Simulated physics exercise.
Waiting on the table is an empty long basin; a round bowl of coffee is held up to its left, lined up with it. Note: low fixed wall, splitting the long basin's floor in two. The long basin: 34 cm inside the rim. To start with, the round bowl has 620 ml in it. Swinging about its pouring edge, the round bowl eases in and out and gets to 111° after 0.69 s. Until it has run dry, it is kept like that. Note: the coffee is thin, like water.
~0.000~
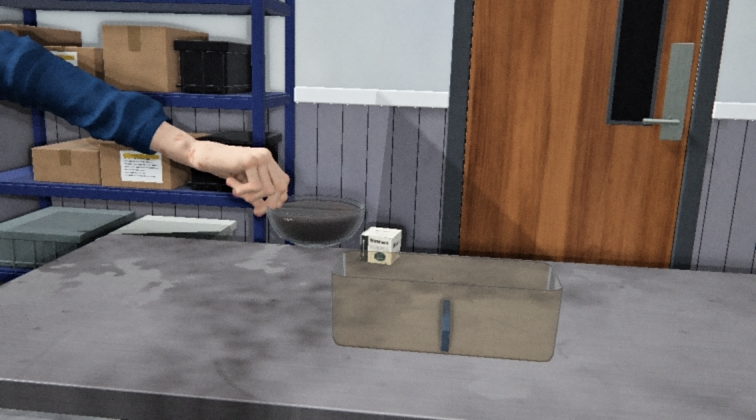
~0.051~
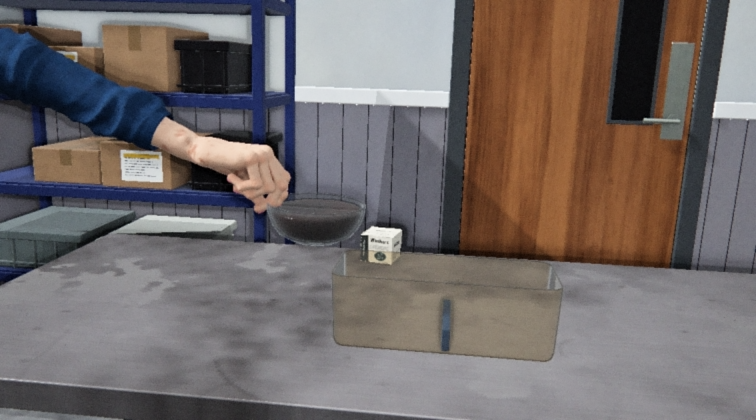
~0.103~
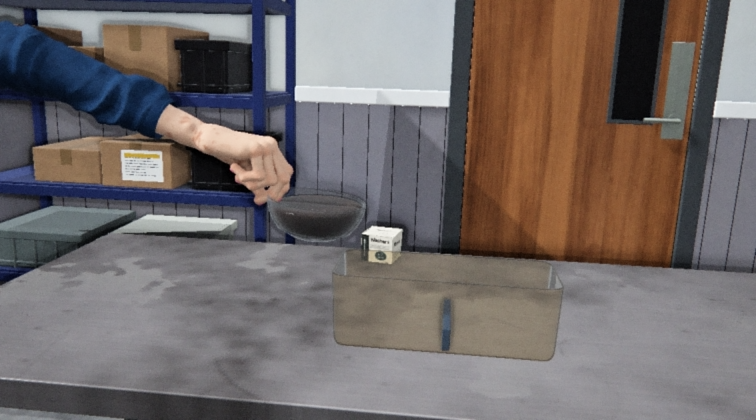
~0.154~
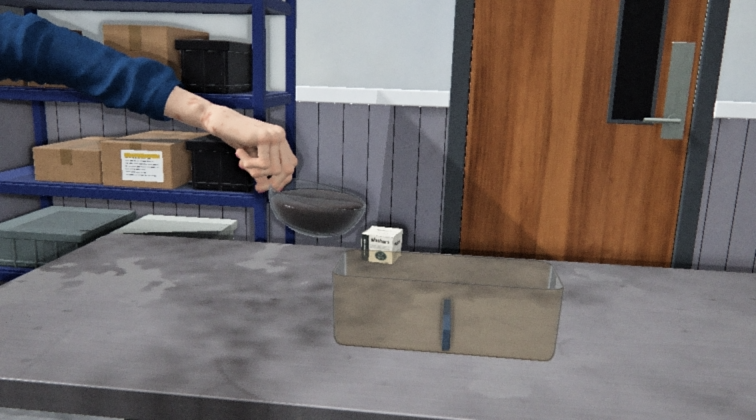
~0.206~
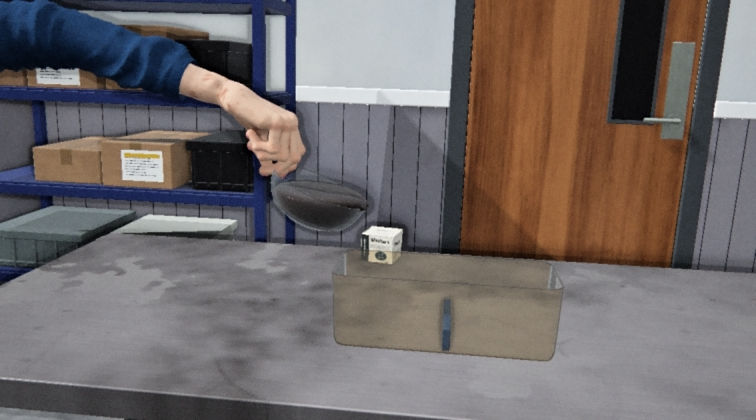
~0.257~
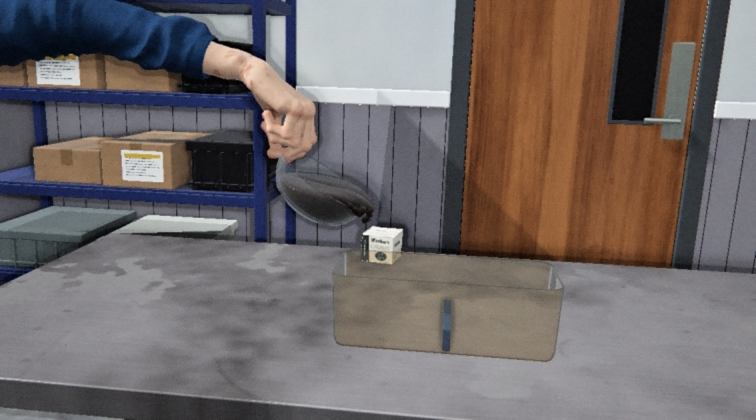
A hand in a dark blue sleeve holds a clear round bowl of dark coffee above a grey table, seen from the front and slightly above in a storeroom with a wooden door and blue shelving. Right of the bowl sit a small cream box and a long, clear, brownish basin with a dark upright strip. The hand rises, tilting the bowl steadily rightward until coffee slips over its lip, while the camera stays still.
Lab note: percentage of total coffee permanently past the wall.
Approx. 22 %.
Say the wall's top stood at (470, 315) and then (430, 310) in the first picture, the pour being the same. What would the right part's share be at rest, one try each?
First try about 15 %, second try about 55 %.
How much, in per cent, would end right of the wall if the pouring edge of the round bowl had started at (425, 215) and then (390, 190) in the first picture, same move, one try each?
Respectively 75 and 70 %.
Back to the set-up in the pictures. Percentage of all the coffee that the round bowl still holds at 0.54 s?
Some 8 per cent.
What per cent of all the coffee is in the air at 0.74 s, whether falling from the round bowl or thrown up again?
I'd put it at about 2 per cent of the liquid.
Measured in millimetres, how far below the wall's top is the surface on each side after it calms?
About 14 mm left, about 28 mm right.
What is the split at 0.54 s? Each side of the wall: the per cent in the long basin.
I'd say about 38 left and about 0 right.
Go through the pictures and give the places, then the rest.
In the first frame, it leans 0°; its right rim is at (364, 209); the coffee meets the walls at (272, 207) and (363, 213); the long basin's rim runs from (338, 263) to (556, 277); the wall's top is at (446, 315).
In the second frame, it leans 1°; its right rim is at (364, 208); the coffee meets the walls at (273, 206) and (363, 211).
In the third frame, it leans 6°; its right rim is at (365, 208); the coffee meets the walls at (273, 201) and (363, 208).
In the fourth frame, it leans 13°; its right rim is at (365, 208); the coffee meets the walls at (274, 194) and (364, 204).
In the fifth frame, it leans 23°; its right rim is at (364, 208); the coffee meets the walls at (276, 185) and (362, 202); 4 per cent is over the edge.
In the sixth frame, it leans 34°; its right rim is at (364, 209); the coffee meets the walls at (281, 175) and (356, 196); 9 per cent is over the edge.
By 0.54 s the tilt is 98° and 8 per cent is still to pour, 37 is left of the wall and 0 right of it.
By 0.74 s the tilt is 111° and 0 per cent is still to pour, 82 is left of the wall and 16 right of it.
By 0.96 s the tilt is 111° and 0 per cent is still to pour, 75 is left of the wall and 19 right of it.
By 1.19 s the tilt is 111° and 0 per cent is still to pour, 73 is left of the wall and 22 right of it.
At rest 73 per cent lies left of the wall, 22 right of it and 6 outside.
